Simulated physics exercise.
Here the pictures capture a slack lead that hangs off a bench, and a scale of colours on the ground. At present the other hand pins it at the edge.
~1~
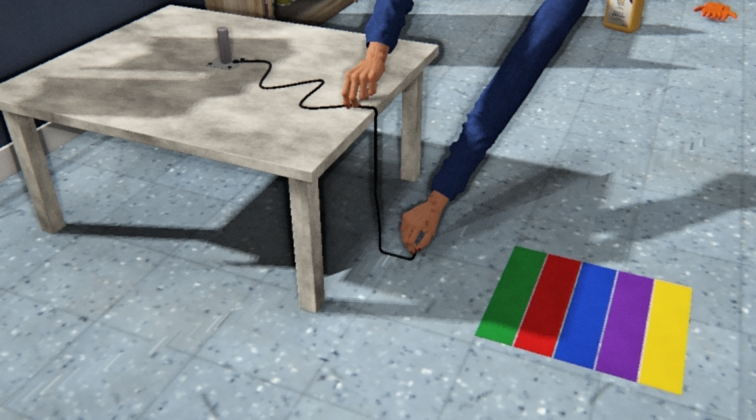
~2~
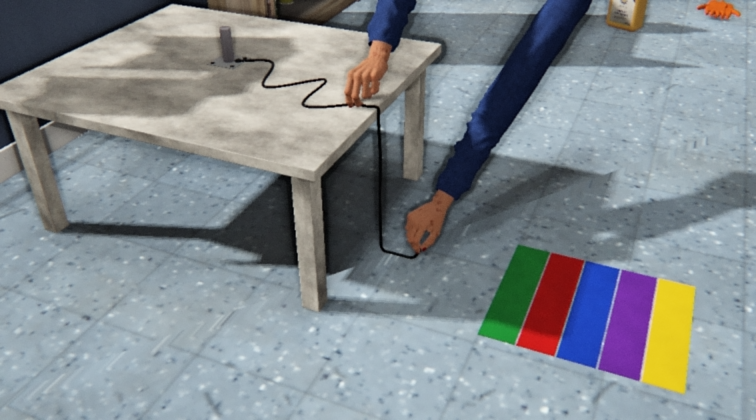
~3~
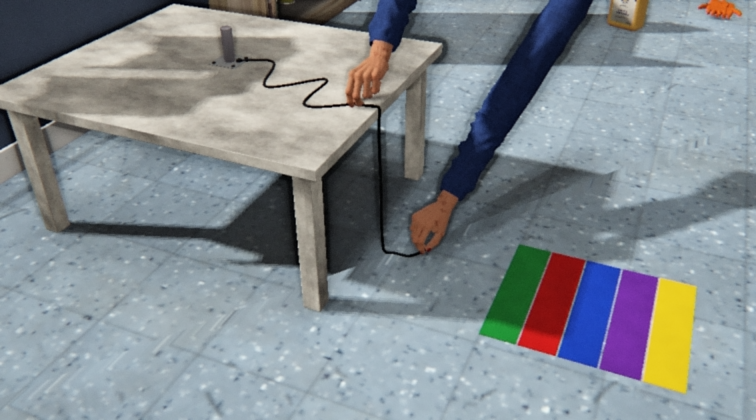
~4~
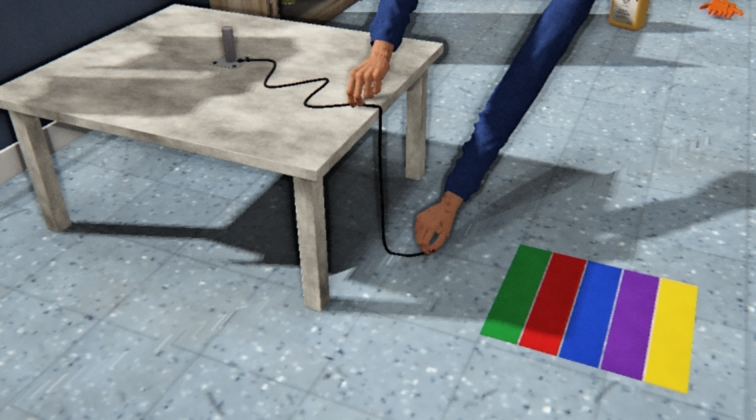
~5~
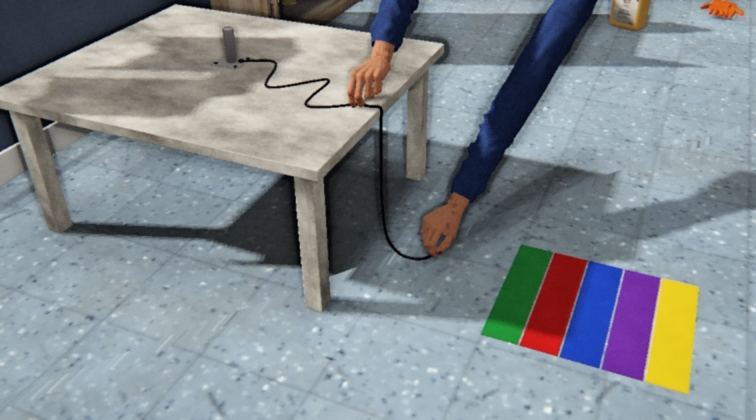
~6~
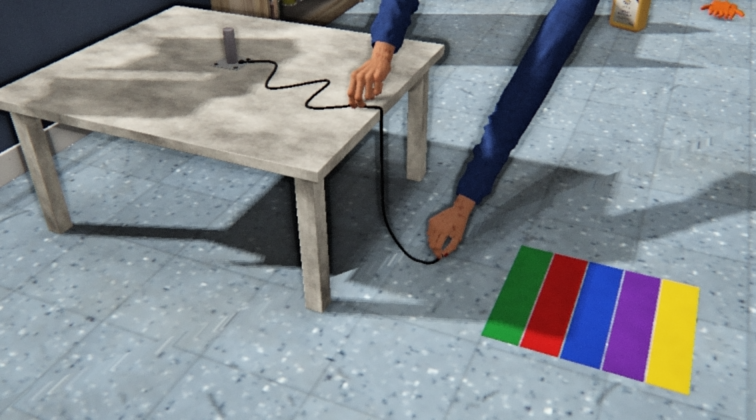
On a tiled floor beside a table, a hand slowly drawing a dangling black cord slightly right, another hand pinning it at the edge.
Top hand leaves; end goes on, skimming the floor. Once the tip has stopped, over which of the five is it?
Over the yellow strip.
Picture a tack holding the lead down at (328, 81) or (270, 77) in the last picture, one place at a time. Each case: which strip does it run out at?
One at a time: Blue and purple.
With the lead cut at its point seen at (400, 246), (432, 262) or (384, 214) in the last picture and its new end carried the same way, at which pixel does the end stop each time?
The three tries give approximately (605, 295), (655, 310) and (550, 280).
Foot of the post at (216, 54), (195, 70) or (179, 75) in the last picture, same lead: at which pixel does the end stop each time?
Pixels, try by try: About (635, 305), (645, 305), (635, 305).
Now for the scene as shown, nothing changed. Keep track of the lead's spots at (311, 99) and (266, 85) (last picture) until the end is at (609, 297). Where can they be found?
The first ends at (394, 131) and the second at (310, 83).
Soon after, end near (609, 297); over blue.
Then, end near (650, 308); over purple.
At full stretch, end near (675, 314); over yellow. The yellow one.
